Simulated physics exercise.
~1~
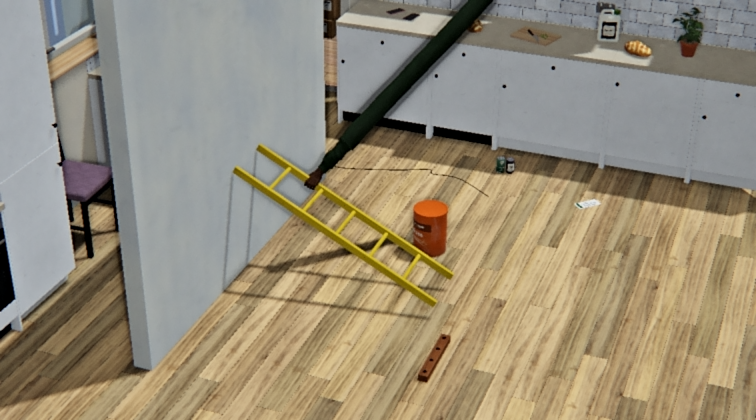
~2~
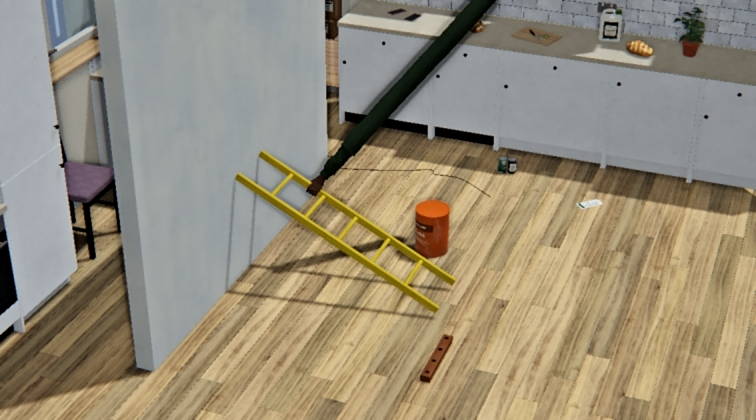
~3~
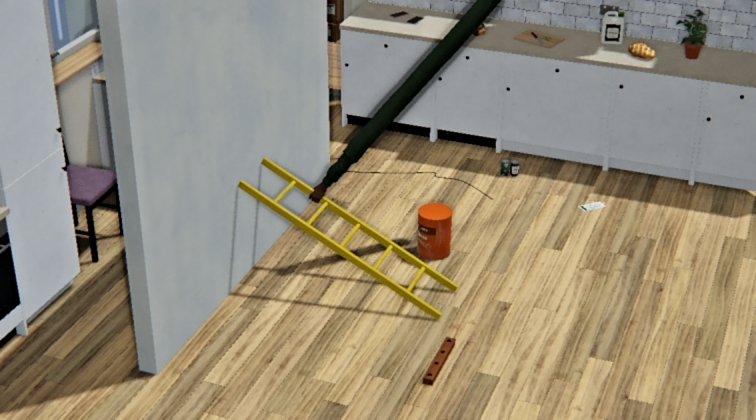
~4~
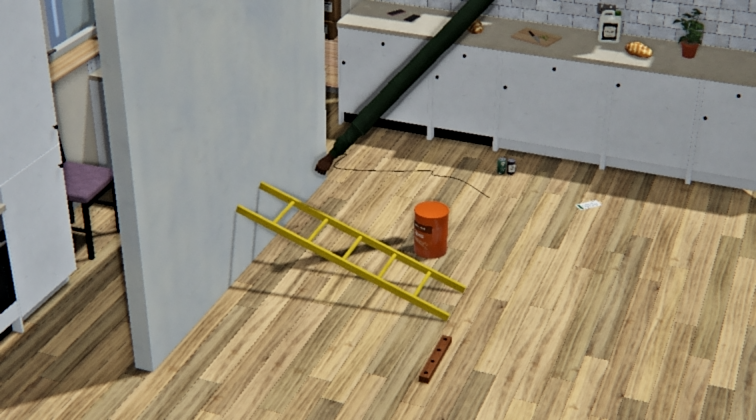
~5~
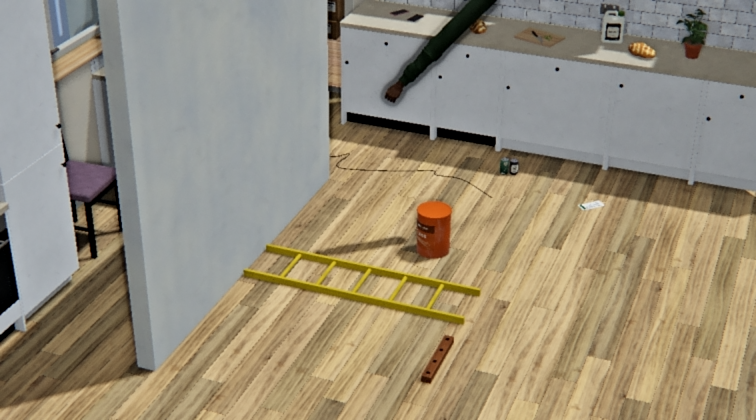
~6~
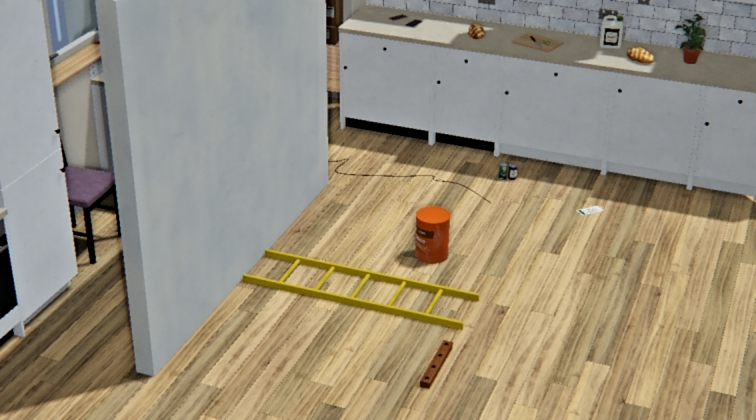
A yellow ladder leans at a low slant against a pale grey wall in a room with a wooden floor, seen from above by a gently swaying camera. An orange pail stands just right of it, a reddish-brown strip lies on the boards in front, and white cabinets line the back. A dark green arm reaches down from the top to the ladder's upper part, then lets go and draws back. The ladder slips down the wall, its feet sliding out to the right, and ends lying flat on the floor, while the pail and strip stay put.
